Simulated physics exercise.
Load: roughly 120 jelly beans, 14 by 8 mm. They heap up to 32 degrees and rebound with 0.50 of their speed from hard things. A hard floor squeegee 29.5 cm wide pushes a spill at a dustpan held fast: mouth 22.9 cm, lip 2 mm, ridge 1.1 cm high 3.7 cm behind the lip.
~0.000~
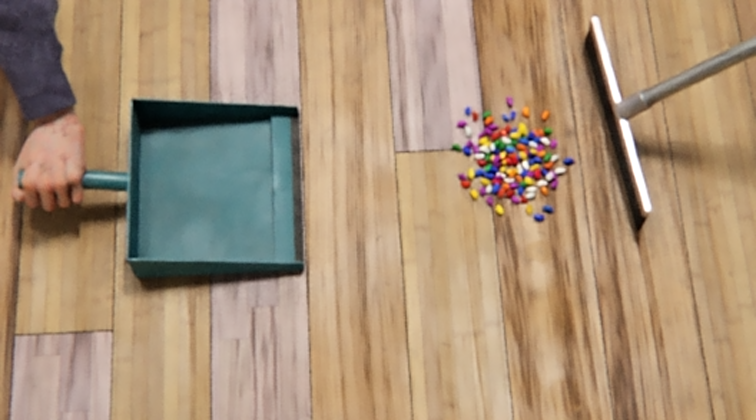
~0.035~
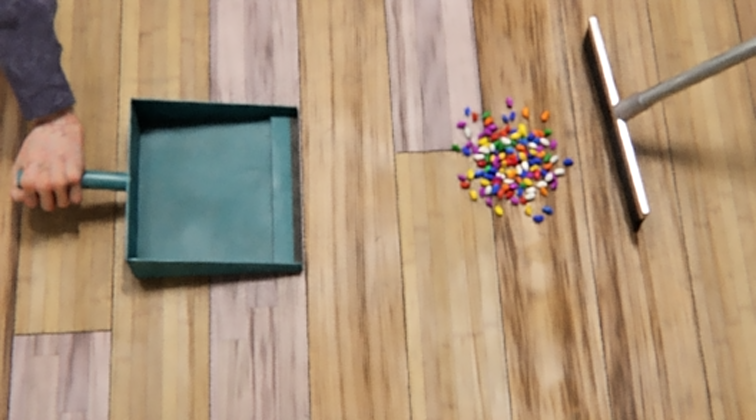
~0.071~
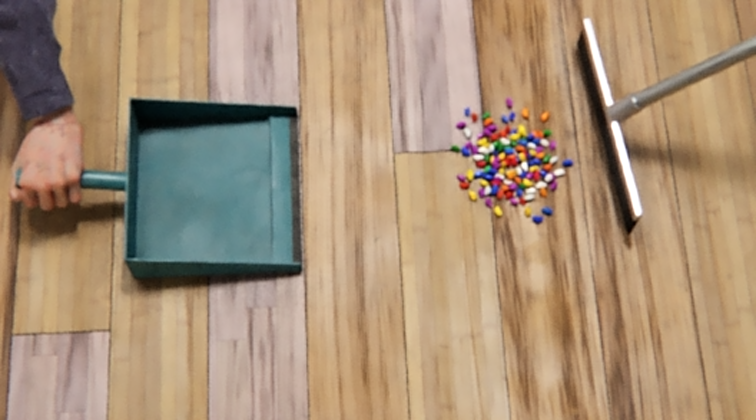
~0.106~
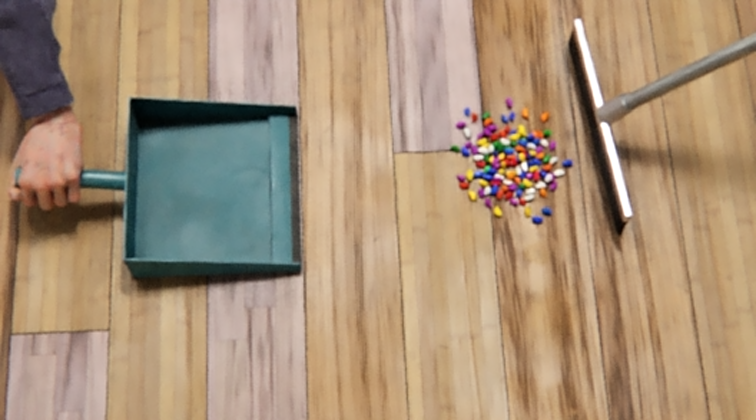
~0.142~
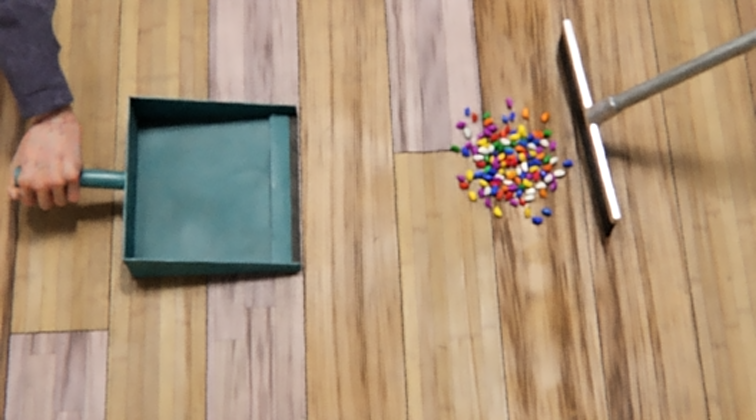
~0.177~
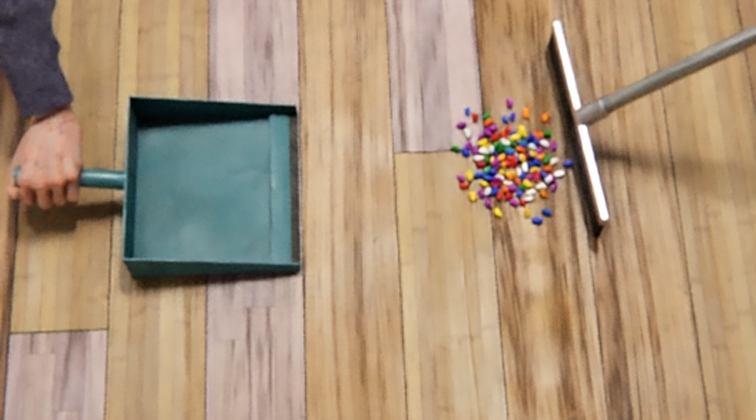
A hand held a green dustpan still on a wooden floor at the left while a squeegee on the right slid a short way left toward a pile of colorful jelly beans, which stayed put.
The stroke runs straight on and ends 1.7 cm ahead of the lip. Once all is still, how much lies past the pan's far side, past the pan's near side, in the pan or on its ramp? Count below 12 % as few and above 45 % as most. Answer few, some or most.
Far side: Few, near side: Few, pan: Some.
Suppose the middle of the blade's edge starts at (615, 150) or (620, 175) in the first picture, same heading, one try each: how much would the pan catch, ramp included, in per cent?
About 25 and 35 per cent.
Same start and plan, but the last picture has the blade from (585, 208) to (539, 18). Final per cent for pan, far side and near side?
Pan 5, far 20, near 10.
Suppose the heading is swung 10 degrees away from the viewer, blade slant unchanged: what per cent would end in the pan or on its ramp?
It would be near 10 per cent.
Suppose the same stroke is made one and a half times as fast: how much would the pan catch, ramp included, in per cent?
In that case some 20 per cent.
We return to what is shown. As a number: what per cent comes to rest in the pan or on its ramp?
Some 25 per cent.
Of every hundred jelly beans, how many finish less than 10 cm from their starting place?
Roughly 0 per cent.
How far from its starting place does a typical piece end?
About 28 cm.
Then, at 0.56 s, middle of the blade 21 cm from the lip; 0 % over the lip, far side 5 %, near side 0 %.
After 0.81 s, middle of the blade 10 cm from the lip; 0 % over the lip, far side 5 %, near side 0 %.
Then, at 1.17 s, middle of the blade 3 cm from the lip; 25 % over the lip, far side 5 %, near side 5 %.
In the end, at 2.4 s, far side 5 %, near side 5 %, pan 25 %, in front of the lip or behind the blade 65 %.
